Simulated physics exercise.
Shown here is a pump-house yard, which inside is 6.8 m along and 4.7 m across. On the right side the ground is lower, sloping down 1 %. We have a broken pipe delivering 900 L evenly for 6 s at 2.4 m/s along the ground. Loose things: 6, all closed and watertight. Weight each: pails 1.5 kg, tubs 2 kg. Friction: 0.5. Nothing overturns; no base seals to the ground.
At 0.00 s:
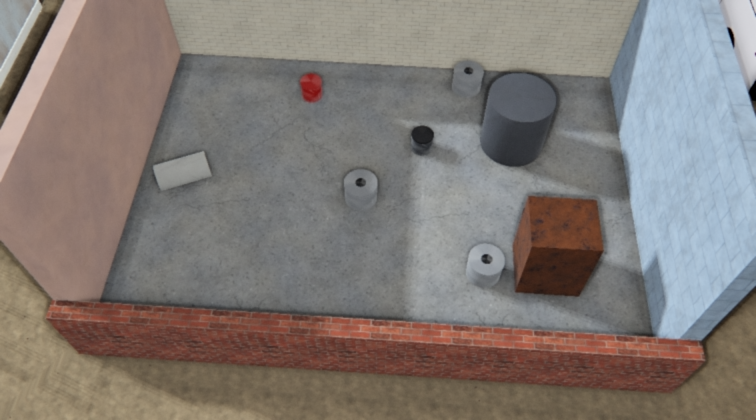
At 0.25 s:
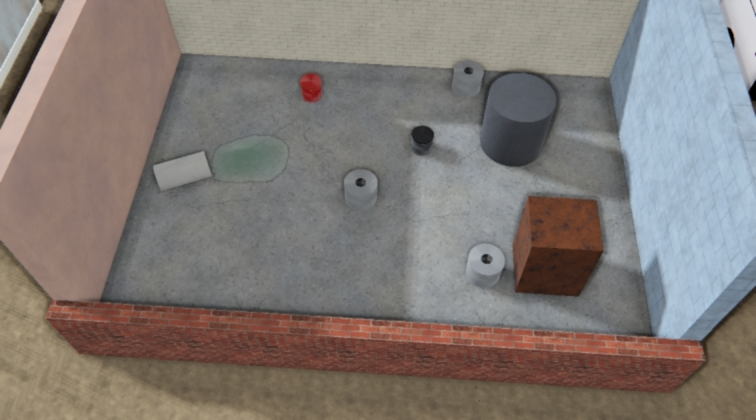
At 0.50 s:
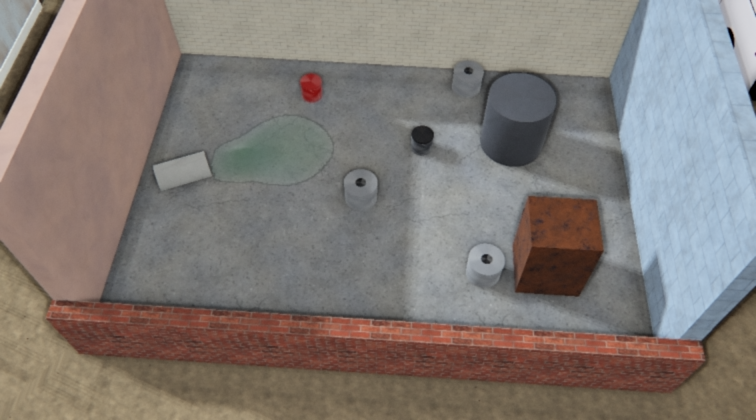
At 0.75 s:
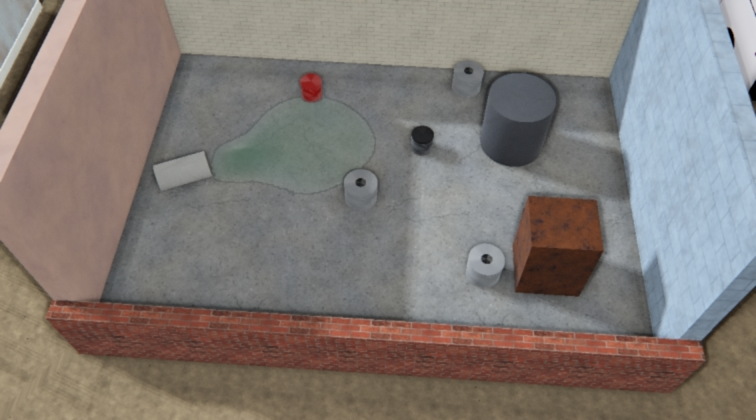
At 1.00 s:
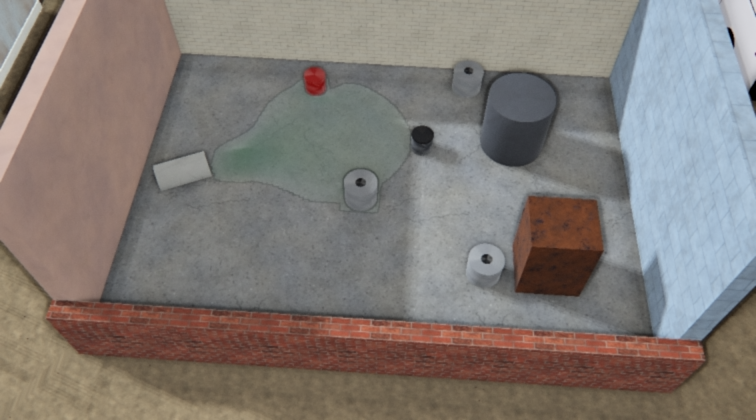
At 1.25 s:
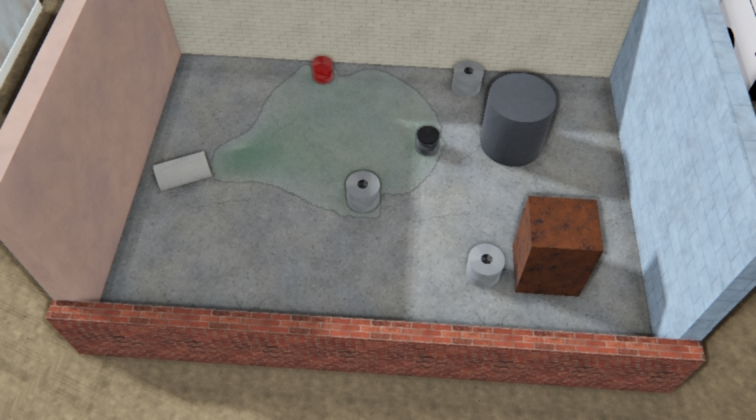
A walled yard with a concrete floor is seen from high above its low brick front wall, between a pink wall and a blue one. A pale block lies at left, a red pail stands near the back, a black pot and grey cylinders sit around the middle and right, beside a big dark drum and a rusty brown box. Greenish water spreads rightward from beside the block, nudging the pail back and slightly right, then surrounding the barely shifting black pot, while the camera stays still.
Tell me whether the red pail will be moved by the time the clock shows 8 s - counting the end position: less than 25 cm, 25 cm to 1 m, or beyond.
It's a big displacement.
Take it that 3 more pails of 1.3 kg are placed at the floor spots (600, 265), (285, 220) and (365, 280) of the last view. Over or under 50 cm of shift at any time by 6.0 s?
In that order: Short of it, under, under.
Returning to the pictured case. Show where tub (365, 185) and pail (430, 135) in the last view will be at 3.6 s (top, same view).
They end up about (429, 237) and (493, 160) in the last view.
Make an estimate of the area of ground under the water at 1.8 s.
About 9.0 m2 is covered.
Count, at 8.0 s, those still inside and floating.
6.
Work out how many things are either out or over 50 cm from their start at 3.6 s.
Count then: 4.
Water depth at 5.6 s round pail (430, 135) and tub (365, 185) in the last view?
Depth approx. 10 cm / 1 cm.
After 1.8 s the red pail is near (337, 54), 0.7 m from its start, afloat; 1 afloat.
After 3.6 s the red pail is near (455, 62), 2.2 m from its start, afloat; 3 afloat.
After 5.6 s the red pail is near (610, 76), 4.5 m from its start, afloat; 4 afloat.
After 8.0 s the red pail is near (620, 195), 4.7 m from its start, afloat; 6 afloat.
